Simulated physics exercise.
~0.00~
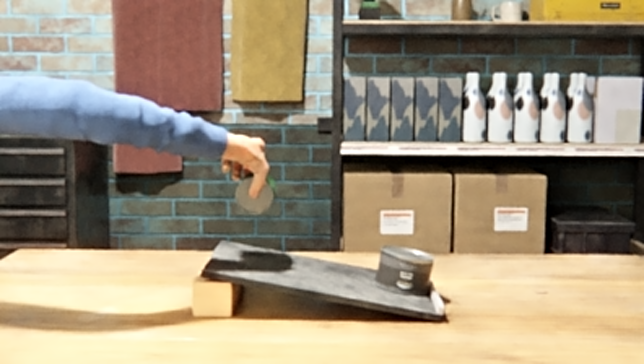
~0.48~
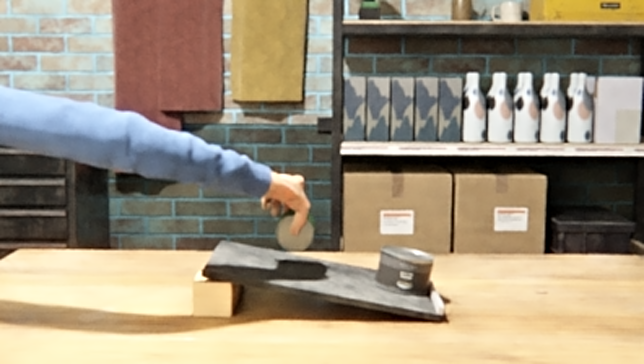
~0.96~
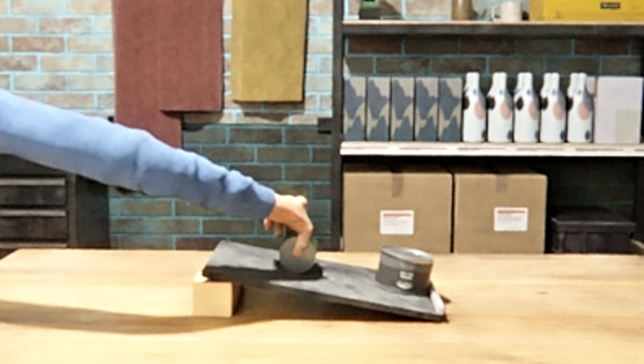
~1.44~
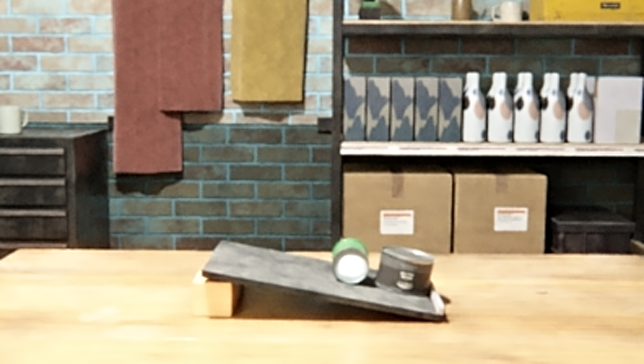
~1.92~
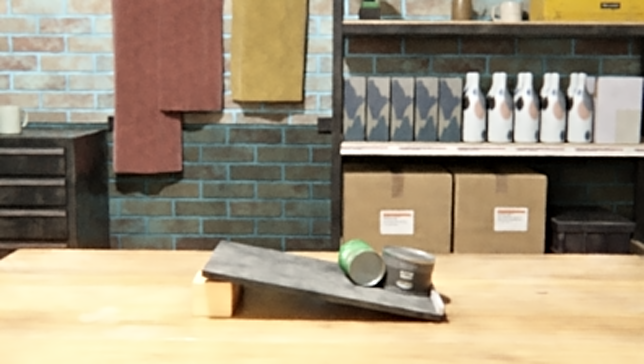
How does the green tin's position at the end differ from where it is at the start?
At the start the green tin is held in the hand above the raised left part of the board. By the end it is farther right and lower, resting on the slope beside the black tub.
